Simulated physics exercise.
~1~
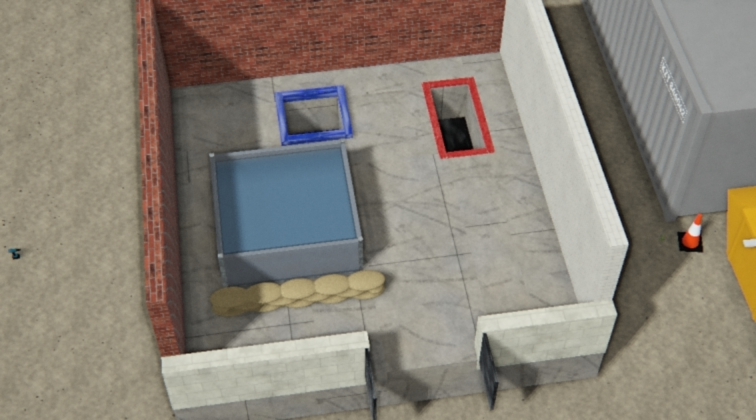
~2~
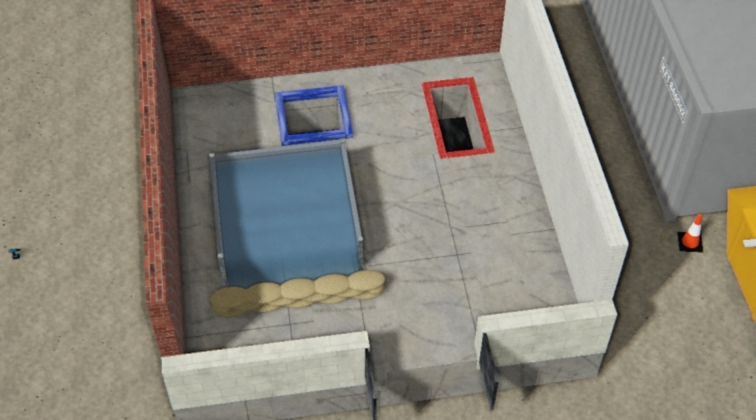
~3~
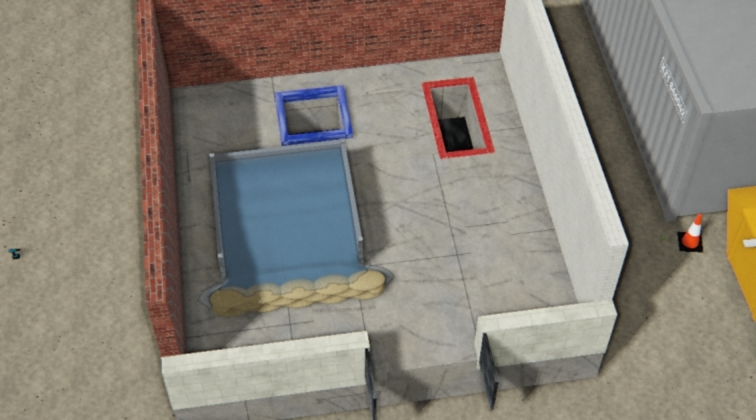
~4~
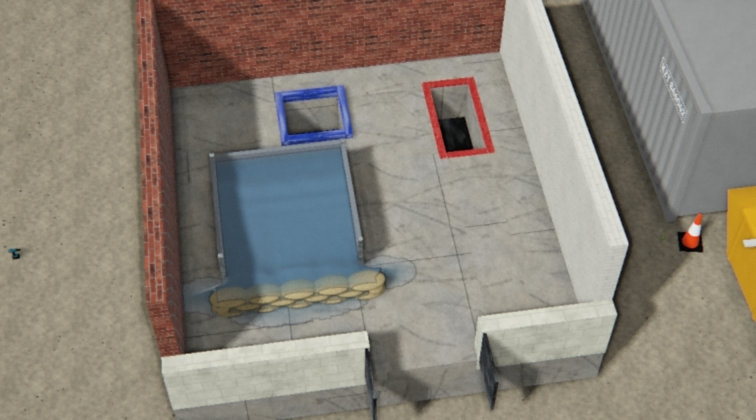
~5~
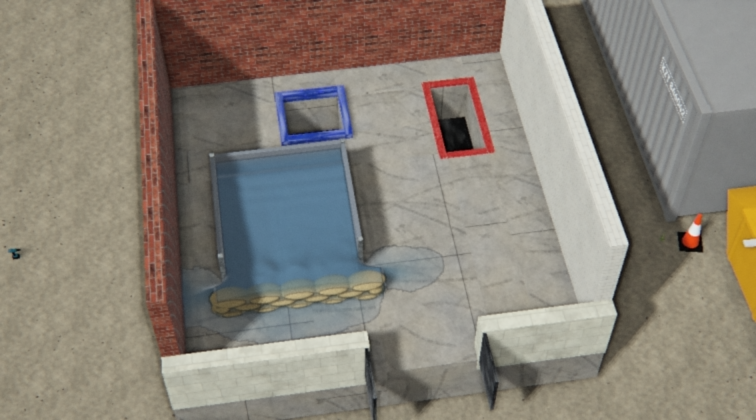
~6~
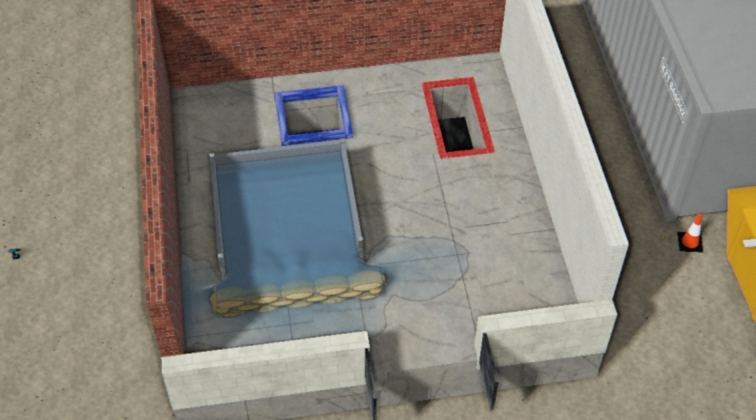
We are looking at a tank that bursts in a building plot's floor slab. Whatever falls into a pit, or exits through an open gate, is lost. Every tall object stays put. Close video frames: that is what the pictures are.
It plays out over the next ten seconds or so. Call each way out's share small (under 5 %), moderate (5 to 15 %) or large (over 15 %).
The gate's share is moderate. The red pit's share is moderate. The blue pit's share is small.
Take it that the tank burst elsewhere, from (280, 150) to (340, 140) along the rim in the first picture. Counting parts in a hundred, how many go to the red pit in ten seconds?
Near 20 per cent for red.
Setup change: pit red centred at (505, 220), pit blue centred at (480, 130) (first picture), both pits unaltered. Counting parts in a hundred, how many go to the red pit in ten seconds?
Roughly 20 per cent ends up in the red pit.
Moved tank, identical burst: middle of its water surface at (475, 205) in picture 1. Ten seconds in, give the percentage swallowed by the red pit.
Share in the red pit - 6 %.
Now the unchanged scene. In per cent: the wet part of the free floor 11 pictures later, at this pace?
I make it 55 per cent.
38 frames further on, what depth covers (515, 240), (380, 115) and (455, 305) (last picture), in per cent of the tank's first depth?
10, 0 and 4 in a hundred, in turn.
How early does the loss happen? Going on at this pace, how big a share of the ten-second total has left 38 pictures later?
Around 40 %.
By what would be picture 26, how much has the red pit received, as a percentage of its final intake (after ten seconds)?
It works out at roughly 5 percent of the ten-second total.
A moment on, water covers 35 % of the floor; the gate 0 %, the red pit 0 %, the blue pit 0 %.
Next, water covers 55 % of the floor; the gate 2 %, the red pit 0 %, the blue pit 0 %.
Then, water covers 55 % of the floor; the gate 3 %, the red pit 0 %, the blue pit 0 %.
Later, water covers 70 % of the floor; the gate 5 %, the red pit 2 %, the blue pit 0 %.
In the end, water covers 90 % of the floor; the gate 8 %, the red pit 10 %, the blue pit 0 %.
